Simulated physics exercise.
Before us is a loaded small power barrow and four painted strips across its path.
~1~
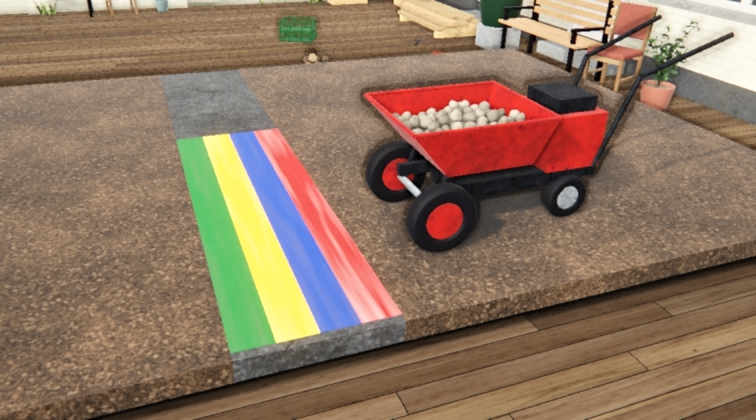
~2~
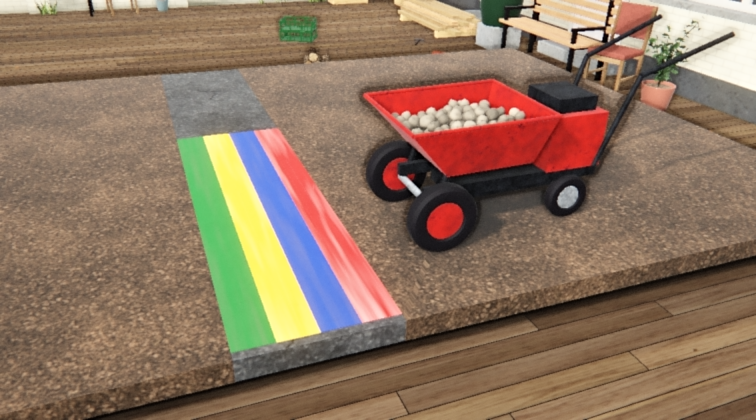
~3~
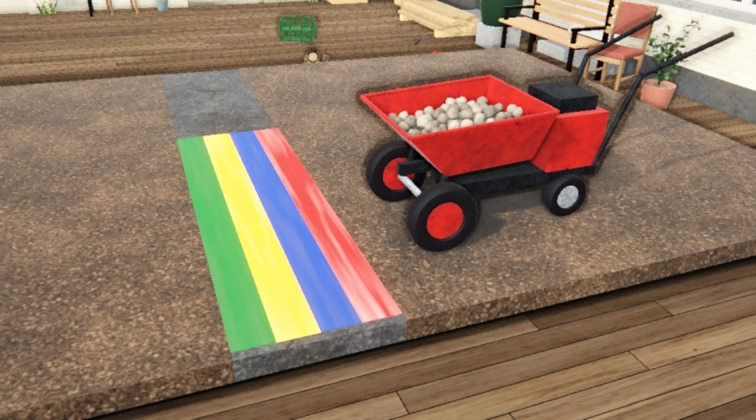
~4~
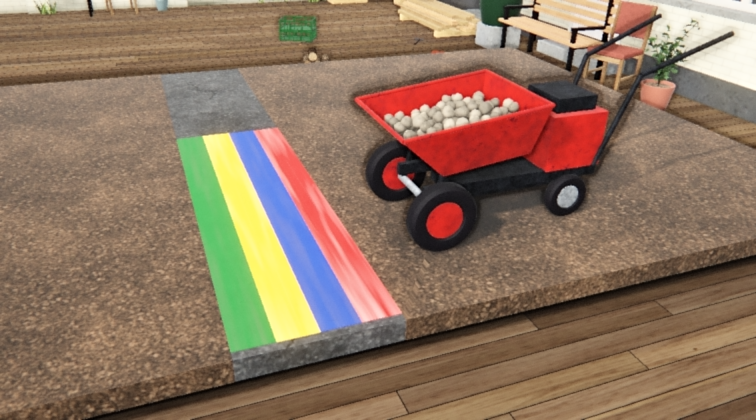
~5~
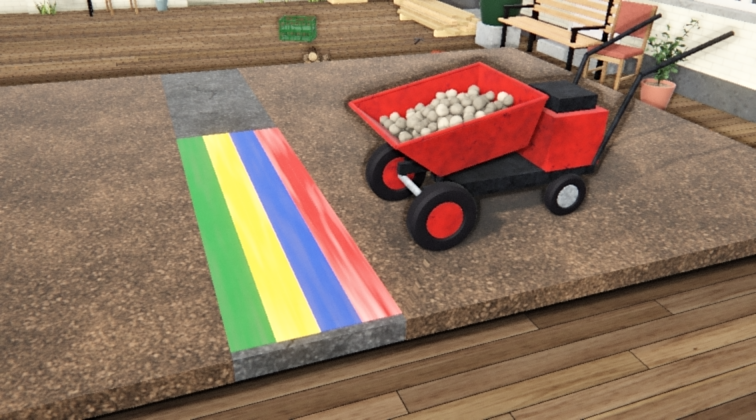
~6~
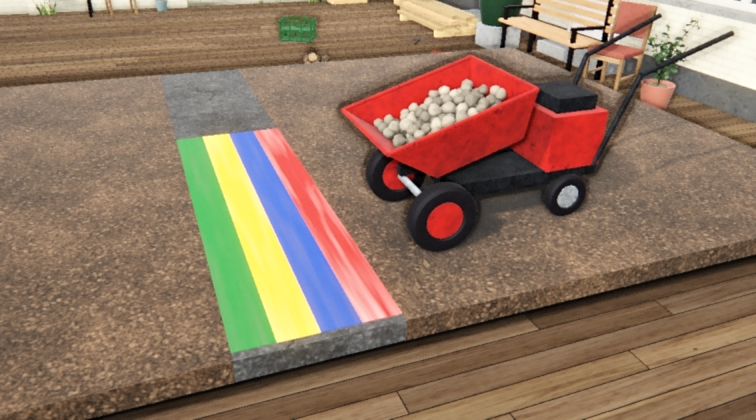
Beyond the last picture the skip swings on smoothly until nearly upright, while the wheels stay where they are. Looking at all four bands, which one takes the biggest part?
That would be the blue band.
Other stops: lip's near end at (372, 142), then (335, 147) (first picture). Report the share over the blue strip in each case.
In turn 10 and 0 in a hundred.
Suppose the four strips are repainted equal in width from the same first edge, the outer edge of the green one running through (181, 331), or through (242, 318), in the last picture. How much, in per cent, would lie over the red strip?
Roughly 10 per cent first, then 0 per cent.
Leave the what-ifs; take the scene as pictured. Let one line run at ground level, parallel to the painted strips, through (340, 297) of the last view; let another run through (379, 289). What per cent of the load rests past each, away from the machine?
That's 60 per cent for the first and 70 per cent for the second.
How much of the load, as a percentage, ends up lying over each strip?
Red: About 10; blue: About 35; yellow: About 20; green: About 10.
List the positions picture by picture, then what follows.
Lip of the skip at (415, 137), level; top of the load at (471, 117), river pebbles; red strip at (364, 288); blue strip at (325, 296); yellow strip at (285, 305); green strip at (243, 313), in the first picture.
Lip of the skip at (414, 137), level; top of the load at (481, 121), in the second picture.
Lip of the skip at (410, 139), tipped barely; top of the load at (478, 119), in the third picture.
Lip of the skip at (404, 142), tipped a little; top of the load at (478, 115), in the fourth picture.
Lip of the skip at (397, 147), tipped a little; top of the load at (483, 113), in the fifth picture.
Lip of the skip at (388, 155), tipped clearly; top of the load at (477, 109); red strip at (364, 288); blue strip at (326, 296); yellow strip at (286, 304); green strip at (244, 313), in the sixth picture.
Soon, skip tipped steeply; all in the skip.
A while on, skip tipped right over; about two thirds in the skip; a small part over the red strip; about a quarter over the blue strip; a stray few over the yellow strip.
Towards the end, skip tipped right over; about a quarter in the skip; a small part over the red strip; about a third over the blue strip; about a quarter over the yellow strip; a small part over the green strip; a stray few off the paint.
Finally, skip tipped right over; about a quarter in the skip; a small part over the red strip; about a third over the blue strip; about a quarter over the yellow strip; a small part over the green strip; a stray few off the paint.
